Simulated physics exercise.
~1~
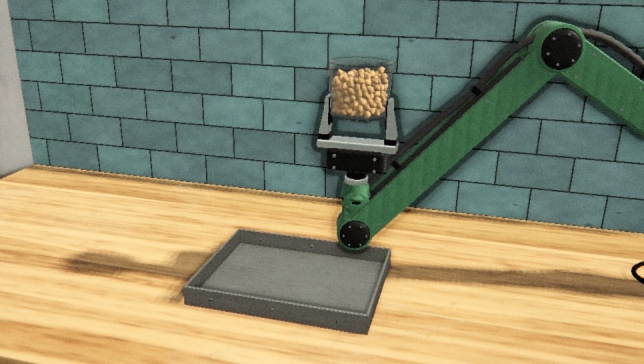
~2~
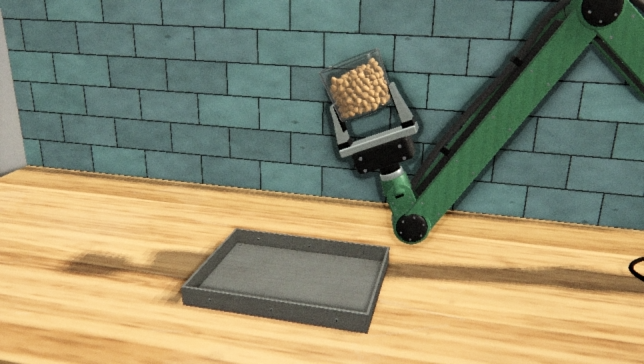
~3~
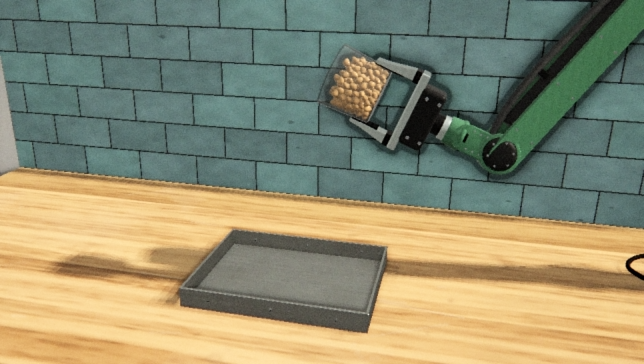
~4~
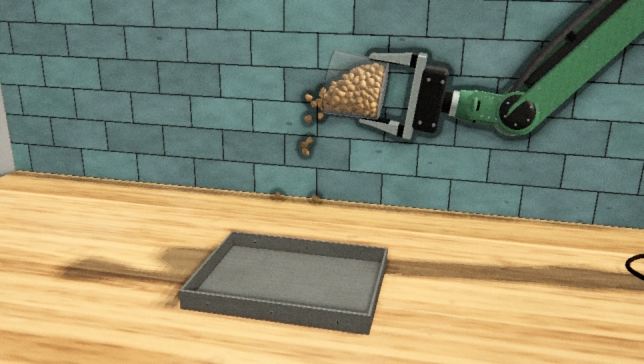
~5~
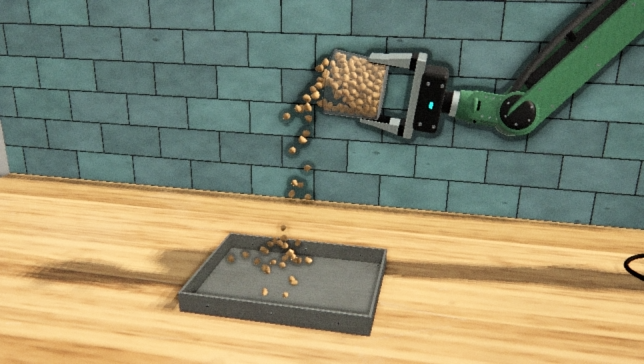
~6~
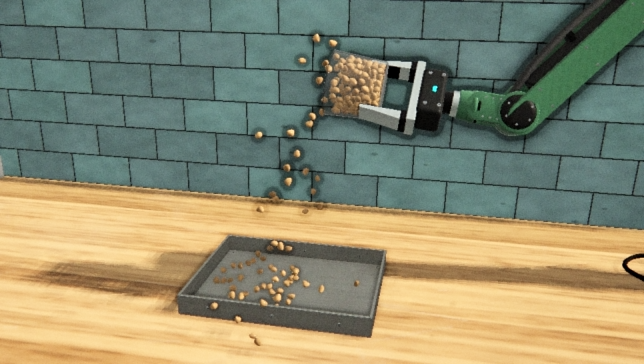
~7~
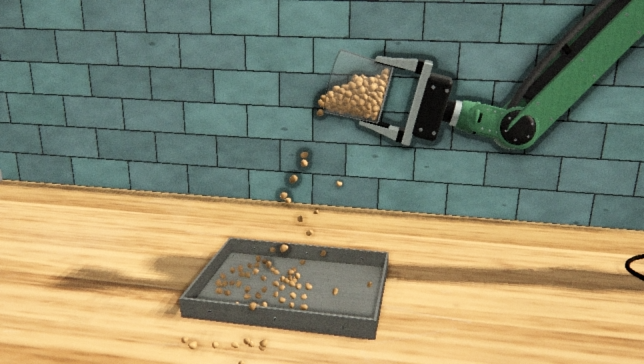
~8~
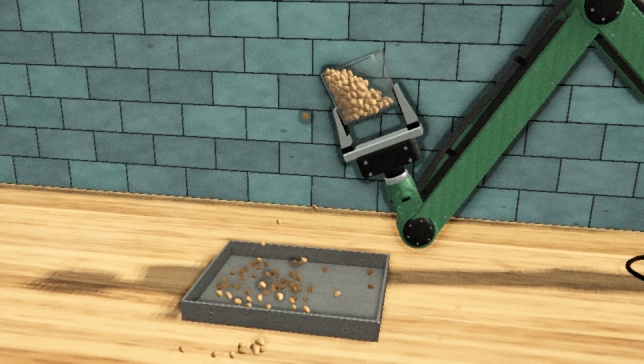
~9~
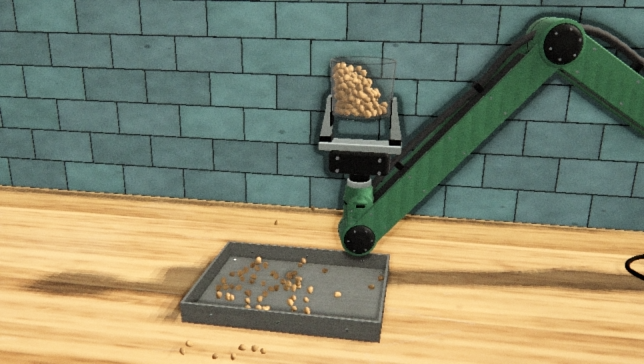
A green robot arm grips a clear beaker of tan dried beans above a pale wooden table, seen from slightly above against a teal brick wall. A shallow grey tray sits on the table below, left of the arm. The arm swings its wrist and tips the beaker leftward onto its side, and beans begin spilling from the mouth. They tumble in a loose stream, most landing scattered in the tray while several drop in front of it. The arm then turns the beaker upright again, leaving many beans still inside.
